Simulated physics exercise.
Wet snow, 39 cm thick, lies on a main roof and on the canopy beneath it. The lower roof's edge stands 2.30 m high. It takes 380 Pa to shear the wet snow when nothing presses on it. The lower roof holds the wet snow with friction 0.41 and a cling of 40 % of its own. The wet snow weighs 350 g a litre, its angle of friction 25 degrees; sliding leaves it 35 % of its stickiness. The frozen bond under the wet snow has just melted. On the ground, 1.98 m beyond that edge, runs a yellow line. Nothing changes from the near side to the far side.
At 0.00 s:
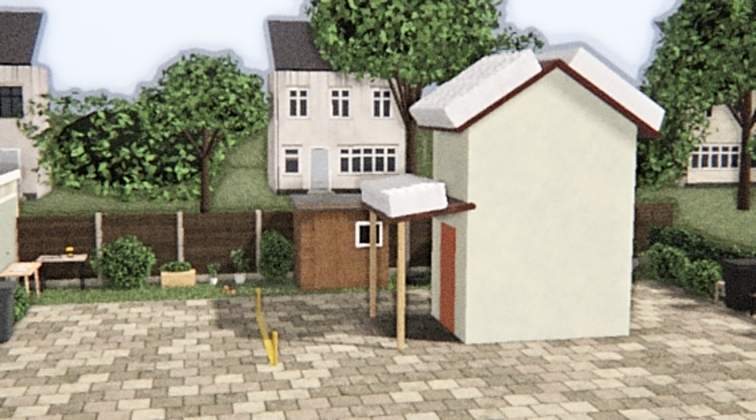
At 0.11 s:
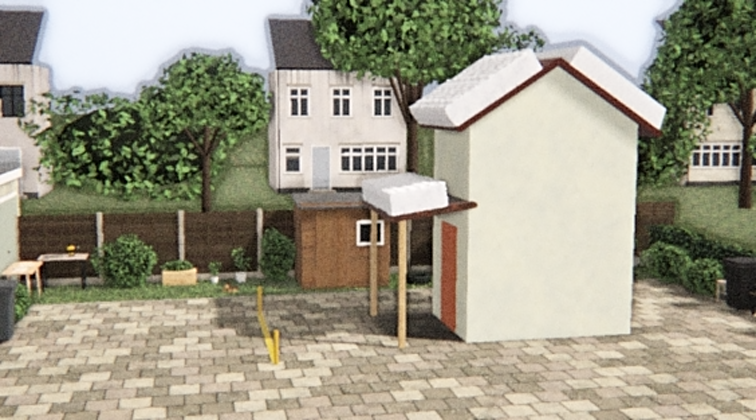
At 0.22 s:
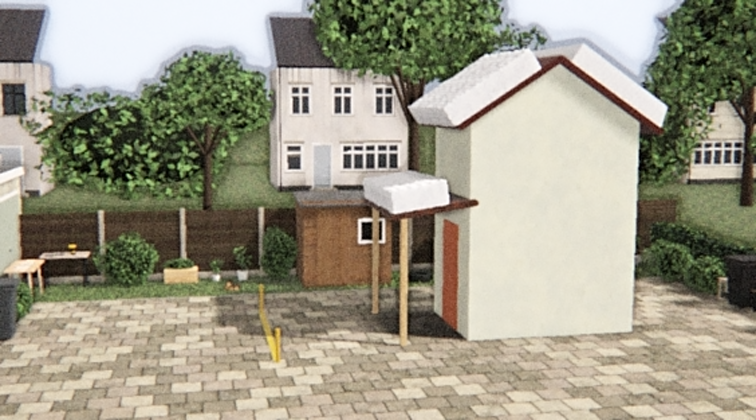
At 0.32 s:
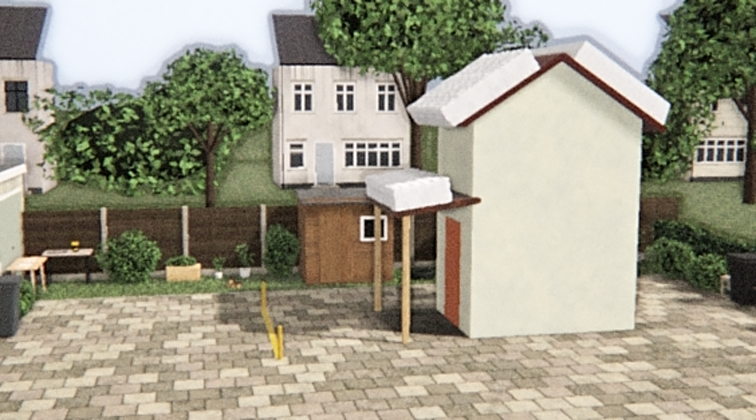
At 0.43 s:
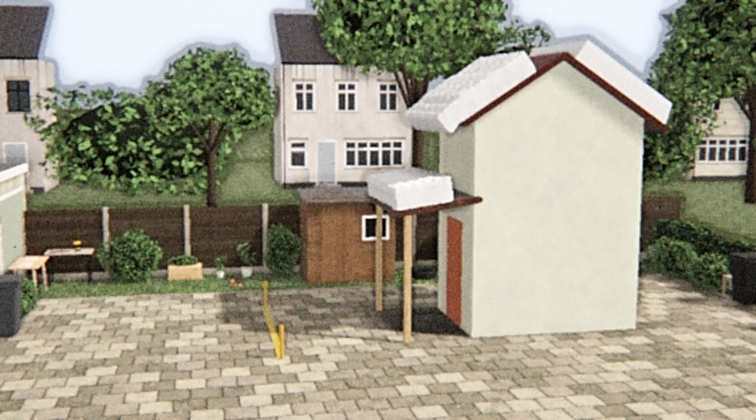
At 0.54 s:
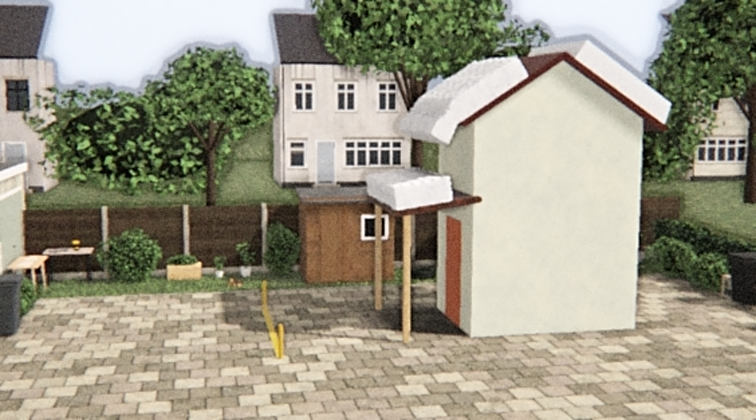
Thick white snow on the main roof of a pale, narrow building slides slowly down the left slope, its lower edge creeping past the eave and bending downward, while the snow on the small canopy below stays in place.
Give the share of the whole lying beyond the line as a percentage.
It comes to some 32 %.
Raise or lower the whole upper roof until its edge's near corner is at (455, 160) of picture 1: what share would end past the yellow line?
In that case some 20 per cent.
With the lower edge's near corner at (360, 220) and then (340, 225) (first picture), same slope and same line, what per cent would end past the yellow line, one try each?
In turn about 30 %, 25 %.
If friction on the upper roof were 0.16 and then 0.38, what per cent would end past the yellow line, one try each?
In turn about 35 %, 25 %.
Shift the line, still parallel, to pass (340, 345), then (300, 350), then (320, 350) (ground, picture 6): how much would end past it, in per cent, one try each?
In that order: 55 %, 40 %, 45 %.
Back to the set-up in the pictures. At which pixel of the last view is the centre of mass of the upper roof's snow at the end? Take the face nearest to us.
At about (277, 319).
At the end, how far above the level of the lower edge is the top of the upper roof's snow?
Roughly 0.5 m.
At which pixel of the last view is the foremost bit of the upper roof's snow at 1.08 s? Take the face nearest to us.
Near (381, 193).
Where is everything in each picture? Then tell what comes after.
In the first picture, foremost bit of the wet snow at (455, 114).
In the second picture, foremost bit of the wet snow at (455, 113), its middle shifted 1.9 cm, 1 % of it past the upper edge, in one piece.
In the third picture, foremost bit of the wet snow at (454, 125), its middle shifted 7.0 cm, 4 % of it past the upper edge, in one piece.
In the fourth picture, foremost bit of the wet snow at (452, 106), its middle shifted 16 cm, 9 % of it past the upper edge, in one piece.
In the fifth picture, foremost bit of the wet snow at (448, 110), its middle shifted 28 cm, 16 % of it past the upper edge, cracking.
In the sixth picture, foremost bit of the wet snow at (439, 125), its middle shifted 44 cm, 24 % of it past the upper edge, cracking.
After 1.08 s, none is below the lower edge and 0 % is past the line.
After 1.72 s, 63 % is below the lower edge and 0 % is past the line.
After 2.36 s, 68 % is below the lower edge and 32 % is past the line.
After 3.00 s, 68 % is below the lower edge and 32 % is past the line.
After 3.10 s, 68 % is below the lower edge and 32 % is past the line.
